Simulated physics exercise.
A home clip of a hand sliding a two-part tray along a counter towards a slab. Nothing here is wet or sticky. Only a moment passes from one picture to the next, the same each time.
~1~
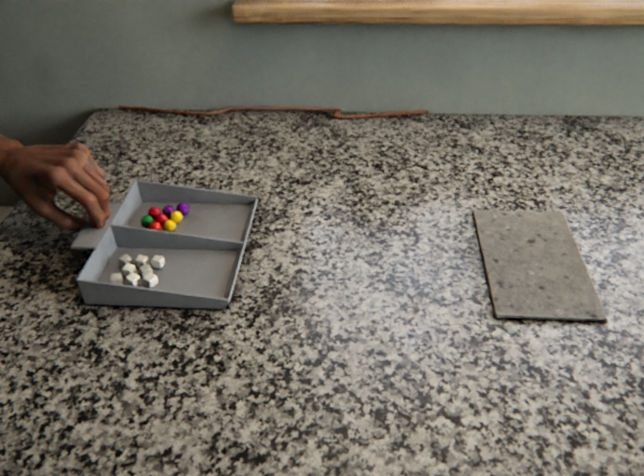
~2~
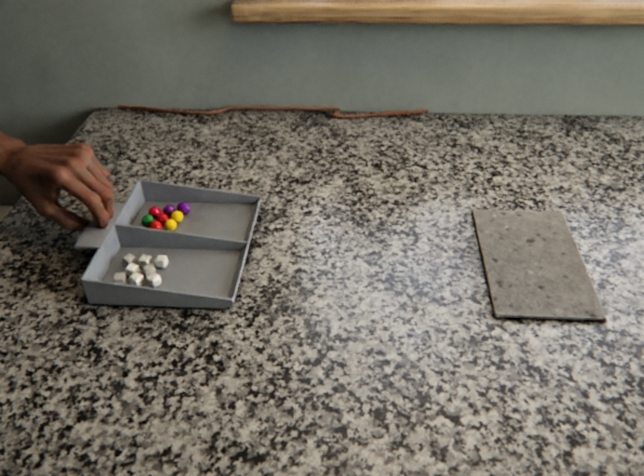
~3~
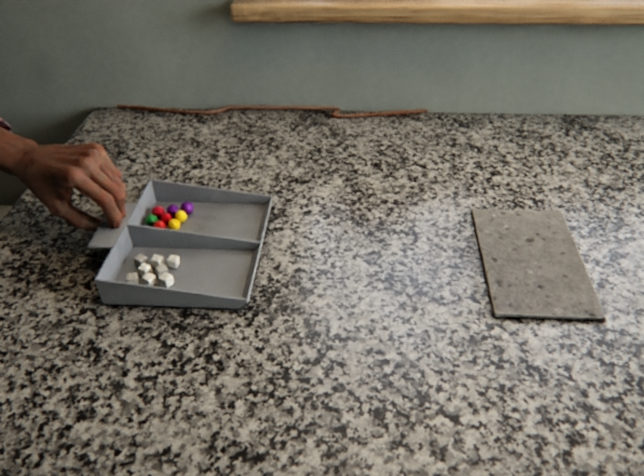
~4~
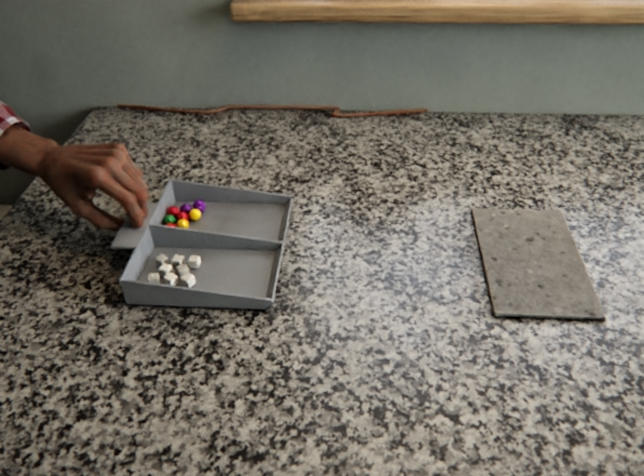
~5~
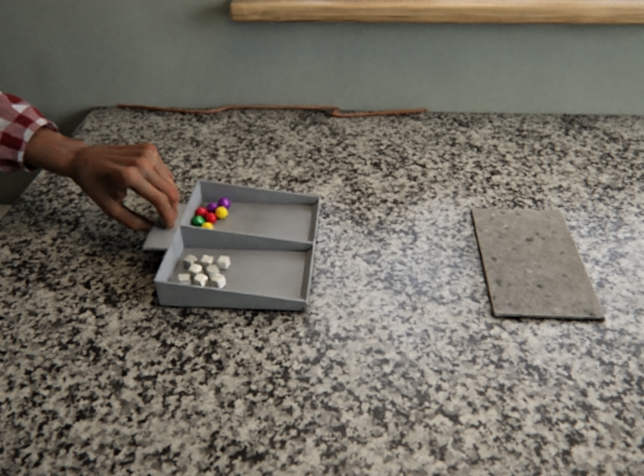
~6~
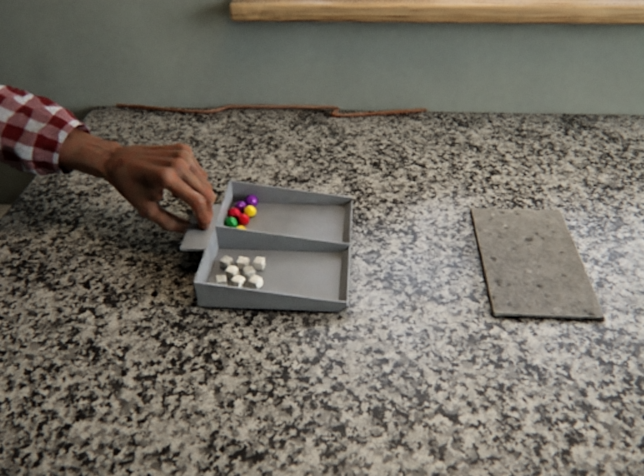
On a speckled counter, a hand slides a two-part gray tray rightward toward a slab.
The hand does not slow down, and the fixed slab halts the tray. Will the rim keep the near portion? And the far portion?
In the end the near portion stays in the tray, and the far portion sends some over the front rim.
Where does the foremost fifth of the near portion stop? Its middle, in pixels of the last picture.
Around (472, 280).
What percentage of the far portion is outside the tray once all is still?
Near 60 %.
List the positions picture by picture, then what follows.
The first frame shows front rim at (245, 245), at rest; slab at (543, 285); near portion at (130, 271), a few sugar cubes; far portion at (162, 220), a few glass marbles.
The second frame shows front rim at (248, 245), hardly any of the way covered; far portion at (163, 219).
The third frame shows front rim at (261, 245), a small part of the way covered; near portion at (162, 271).
The fourth frame shows front rim at (283, 245), about a quarter of the way covered; far portion at (182, 217).
The fifth frame shows front rim at (314, 246), about a third of the way covered; near portion at (213, 272).
The sixth frame shows front rim at (350, 247), about half of the way covered; slab at (540, 283); near portion at (249, 273); far portion at (243, 219).
Then, 0.10 s past the last view, tray still sliding, front rim near (415, 249); near portion all inside; far portion all inside.
Then, 0.30 s past the last view, tray stopped at the slab; near portion all inside, moved towards the front rim; far portion all inside, moved towards the front rim.
Then, 0.51 s past the last view, tray stopped at the slab; near portion all inside, moved towards the front rim; far portion about two thirds out of the tray.
Finally, tray stopped at the slab; near portion all inside, moved towards the front rim; far portion about two thirds out of the tray.
